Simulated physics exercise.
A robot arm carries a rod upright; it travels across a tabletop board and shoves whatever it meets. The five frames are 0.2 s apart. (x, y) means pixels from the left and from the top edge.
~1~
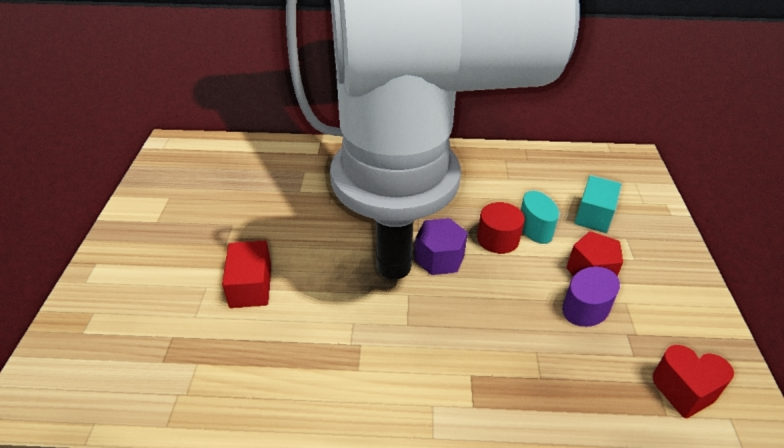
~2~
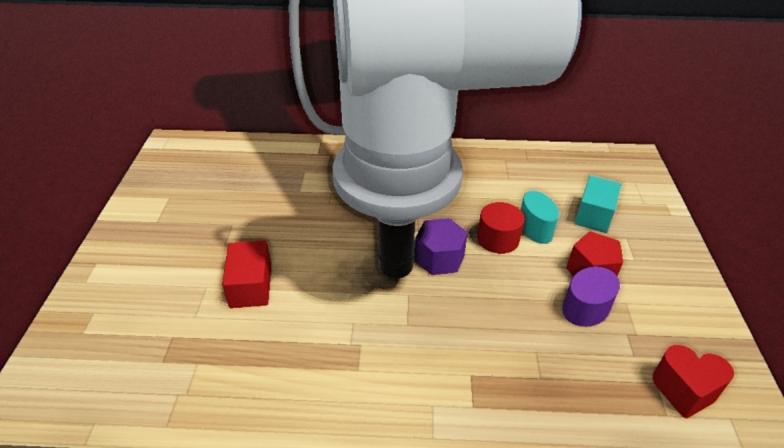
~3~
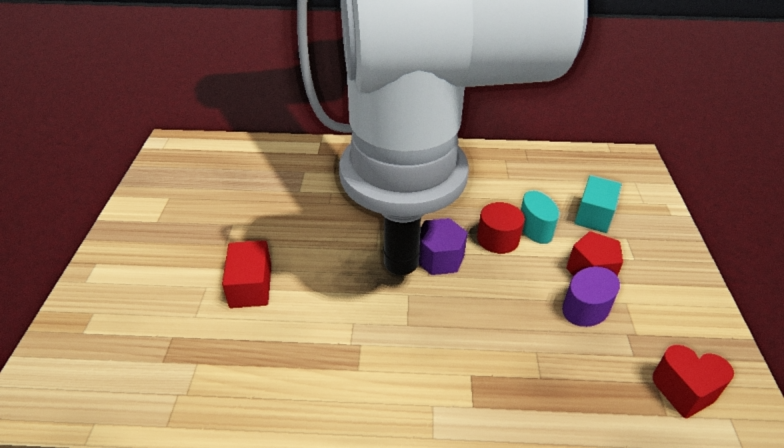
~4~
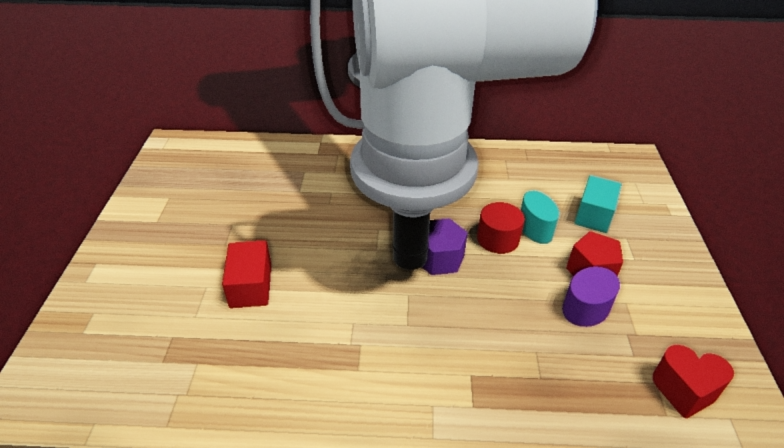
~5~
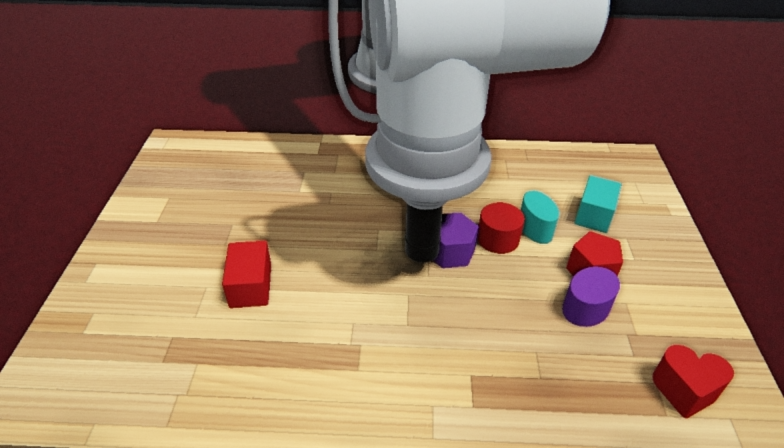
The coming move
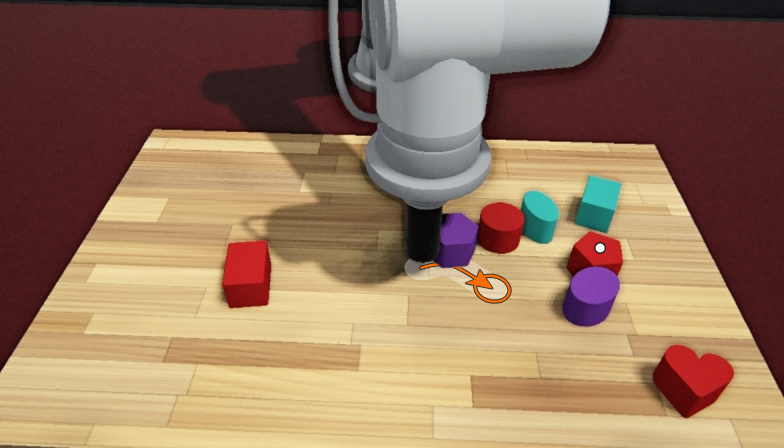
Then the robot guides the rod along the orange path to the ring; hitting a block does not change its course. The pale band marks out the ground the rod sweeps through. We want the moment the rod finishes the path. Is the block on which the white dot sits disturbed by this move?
In the end it has not been moved.
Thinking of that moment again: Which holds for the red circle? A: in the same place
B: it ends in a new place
It's B.
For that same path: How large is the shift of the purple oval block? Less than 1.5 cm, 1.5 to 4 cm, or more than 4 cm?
Moves under 1.5 cm.
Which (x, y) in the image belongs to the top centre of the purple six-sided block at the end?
It sits at (475, 219).
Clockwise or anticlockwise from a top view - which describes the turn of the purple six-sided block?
Seen from above, counterclockwise.
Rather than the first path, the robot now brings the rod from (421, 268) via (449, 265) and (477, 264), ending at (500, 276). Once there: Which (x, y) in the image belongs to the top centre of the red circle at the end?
The centre of its top will be at (515, 204).
Drawn move, from (421, 268) via (446, 264) and (470, 275), ending at (492, 288); the dot is on the red five-sided block.
On the path given first. Halfway along, rod (461, 252); purple six-sided block (475, 219), turned 25° anticlockwise; red circle (516, 208); turquoise oval block (551, 203).
At the end, rod (495, 272); purple six-sided block (475, 219), turned 25° anticlockwise; red circle (516, 208); turquoise oval block (551, 203); purple oval block still; red five-sided block still.
